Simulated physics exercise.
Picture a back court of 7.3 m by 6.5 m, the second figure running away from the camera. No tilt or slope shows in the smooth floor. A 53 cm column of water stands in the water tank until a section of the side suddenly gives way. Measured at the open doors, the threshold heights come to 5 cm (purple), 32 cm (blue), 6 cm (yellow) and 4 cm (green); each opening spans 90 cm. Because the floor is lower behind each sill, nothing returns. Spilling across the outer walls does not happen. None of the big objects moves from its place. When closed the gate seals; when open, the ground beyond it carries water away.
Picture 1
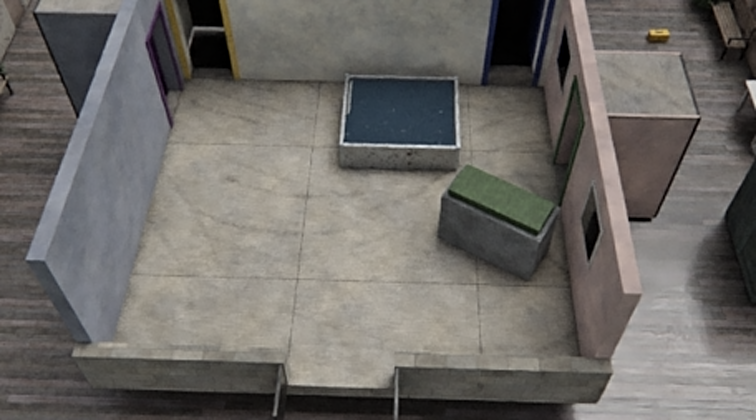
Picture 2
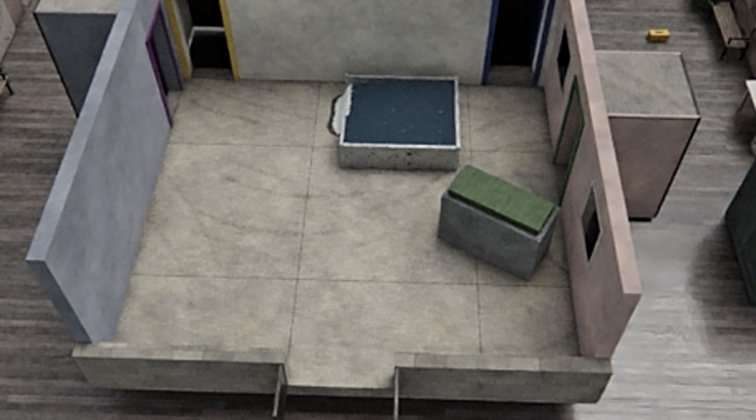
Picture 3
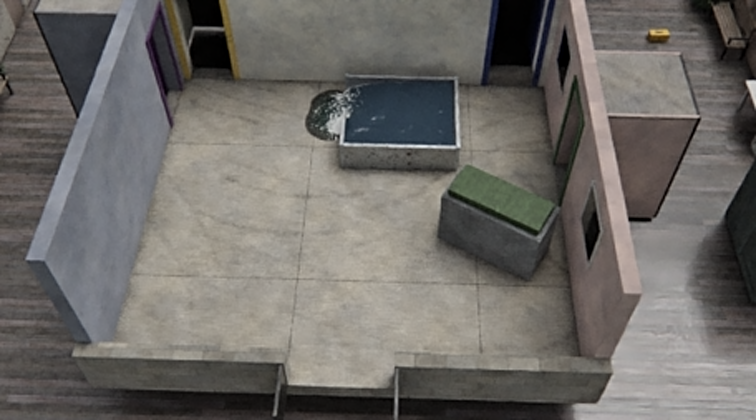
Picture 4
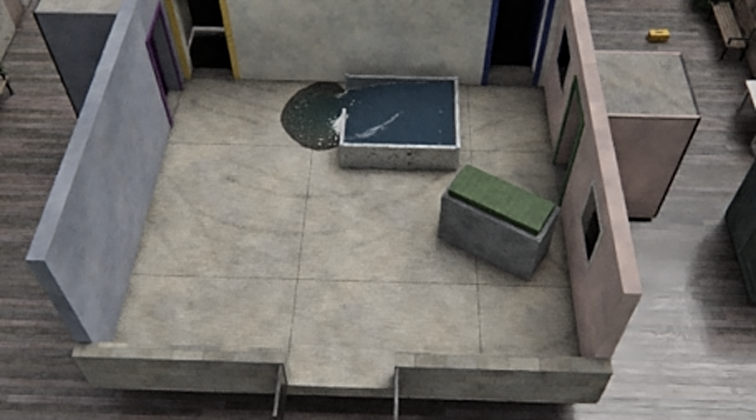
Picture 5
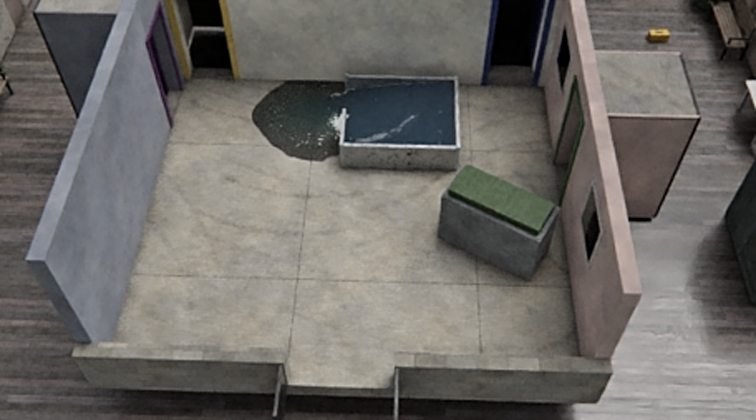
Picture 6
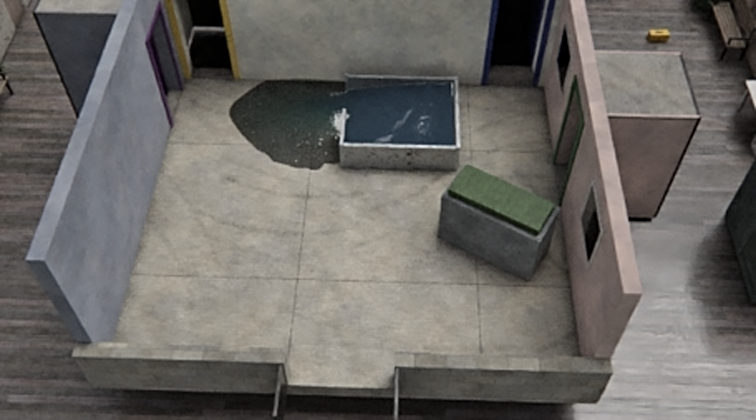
In this clip, water breaks out through the left side of a raised rectangular tank in a walled court and spreads leftward across the pale floor as a widening dark pool, while the green-topped block nearby stays still.
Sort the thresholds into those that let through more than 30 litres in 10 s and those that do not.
Sorted: Purple door lets more through; blue door does not; yellow door lets more through; green door does not.
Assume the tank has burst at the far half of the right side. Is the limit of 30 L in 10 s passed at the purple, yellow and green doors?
Then purple does not exceed it, yellow does not exceed it, green exceeds it.
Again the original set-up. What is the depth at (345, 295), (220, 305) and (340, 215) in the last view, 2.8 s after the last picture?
The depths come out at 0, 0 and 0 centimetres, in the order listed.
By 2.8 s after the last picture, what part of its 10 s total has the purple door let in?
About 50 per cent.
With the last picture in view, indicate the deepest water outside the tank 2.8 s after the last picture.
Look around (192, 84).
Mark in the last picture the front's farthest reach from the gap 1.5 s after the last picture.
I'd put it near pixel (152, 201) of the last picture.
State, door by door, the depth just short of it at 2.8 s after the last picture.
In cm: Purple 20, blue 0, yellow 11, green 0.
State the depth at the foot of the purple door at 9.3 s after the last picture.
Some 8.0 centimetres of depth.
Then, 0.7 s after the last picture water covers 20 % of the floor and is deepest (30 cm) near (340, 113); purple door 8 cm at the sill, 4 L in, blue door not reached, yellow door 9 cm at the sill, 0 L in, green door not reached.
Then, 1.5 s after the last picture water covers 20 % of the floor and is deepest (30 cm) near (184, 84); purple door 25 cm at the sill, 62 L in, blue door not reached, yellow door 12 cm at the sill, 5 L in, green door not reached.
Then, 2.8 s after the last picture water covers 25 % of the floor and is deepest (21 cm) near (192, 84); purple door 20 cm at the sill, 226 L in, blue door not reached, yellow door 11 cm at the sill, 38 L in, green door not reached.
Then, 5.3 s after the last picture water covers 45 % of the floor and is deepest (14 cm) near (184, 84); purple door 14 cm at the sill, 371 L in, blue door not reached, yellow door 10 cm at the sill, 81 L in, green door not reached.
Then, 9.3 s after the last picture water covers 60 % of the floor and is deepest (8 cm) near (178, 103); purple door 8 cm at the sill, 441 L in, blue door not reached, yellow door 7 cm at the sill, 110 L in, green door not reached.
